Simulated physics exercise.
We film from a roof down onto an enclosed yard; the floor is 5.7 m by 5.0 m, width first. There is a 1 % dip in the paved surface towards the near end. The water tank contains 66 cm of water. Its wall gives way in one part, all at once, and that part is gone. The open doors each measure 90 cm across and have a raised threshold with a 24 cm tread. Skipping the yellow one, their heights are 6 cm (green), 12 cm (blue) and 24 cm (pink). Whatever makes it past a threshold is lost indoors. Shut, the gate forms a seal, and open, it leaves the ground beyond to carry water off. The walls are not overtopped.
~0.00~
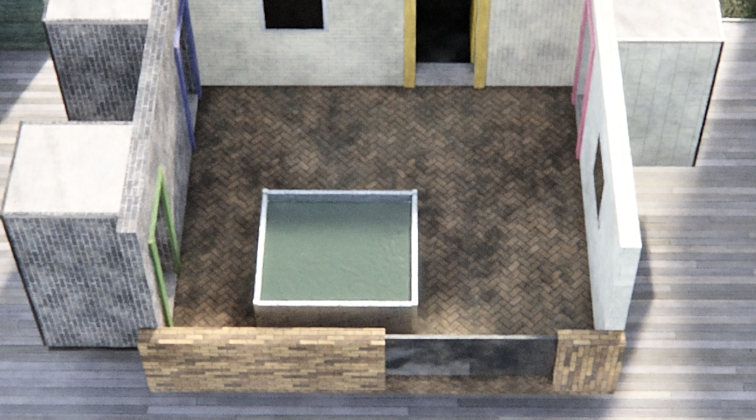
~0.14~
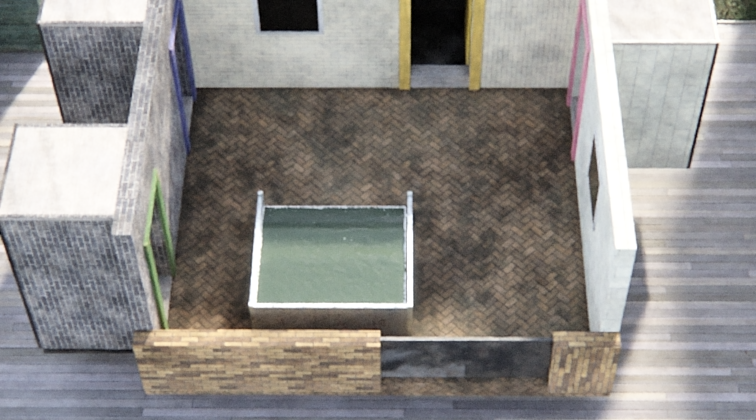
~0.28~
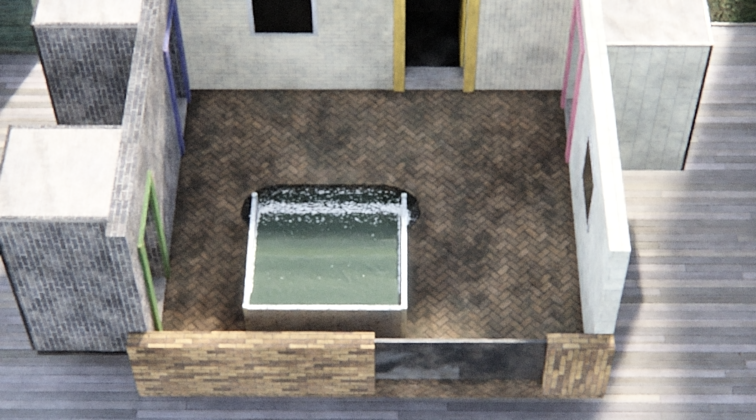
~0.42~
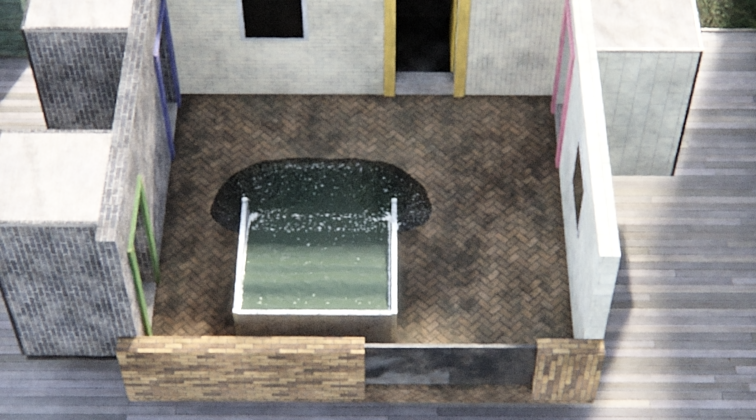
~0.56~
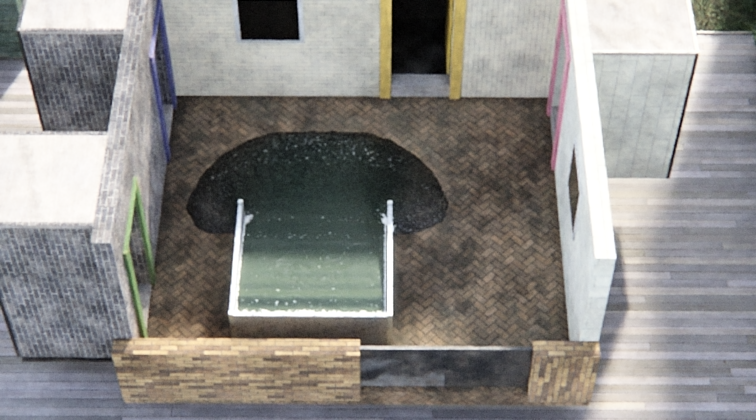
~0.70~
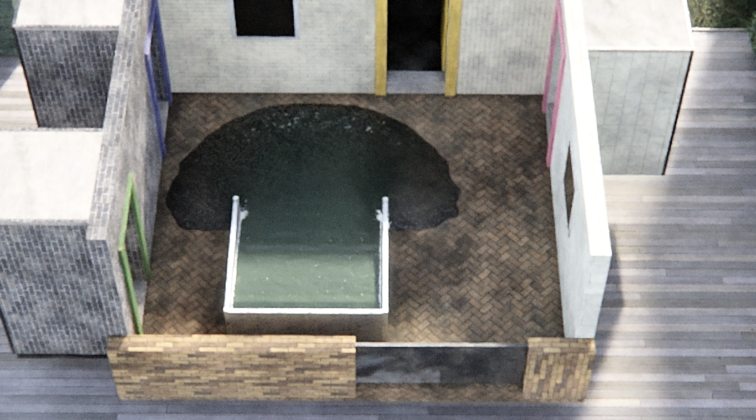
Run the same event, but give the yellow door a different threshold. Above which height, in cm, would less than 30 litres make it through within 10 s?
Above roughly 17 cm.
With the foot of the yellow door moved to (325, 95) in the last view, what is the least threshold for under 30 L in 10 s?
It needs roughly 29 cm.
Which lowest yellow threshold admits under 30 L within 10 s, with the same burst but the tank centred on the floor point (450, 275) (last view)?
At least some 29 centimetres tall.
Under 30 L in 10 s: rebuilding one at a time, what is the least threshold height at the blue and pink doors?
About 22 cm at blue and about 18 cm at pink.
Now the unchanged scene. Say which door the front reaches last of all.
It's the green door.
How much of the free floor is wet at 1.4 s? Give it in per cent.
Near 45 per cent of the open floor.
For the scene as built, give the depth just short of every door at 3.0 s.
Yellow door 17 cm, green door 0 cm, blue door 25 cm, pink door 26 cm.
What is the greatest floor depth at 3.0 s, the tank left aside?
I'd put it near 31 cm.
After 1.4 s water covers 45 % of the floor, deepest (38 cm) near (313, 99); 22 cm at the yellow door, 0 litres in over its 25 cm threshold.
After 3.0 s water covers 50 % of the floor, deepest (31 cm) near (538, 100); 17 cm at the yellow door, 1 litre in over its 25 cm threshold.
After 10.0 s water covers 95 % of the floor, deepest (14 cm) near (328, 372); 4 cm at the yellow door, 1 litre in over its 25 cm threshold.
At the yellow door as built, the water arrived by 1.0 s and peaked near 25 cm at 2.0 s.
With a threshold of 14.5 cm, 46 litres would have come in within the 10 s; with 19.5 cm, 14 litres. So under 30 litres takes about 17 cm.
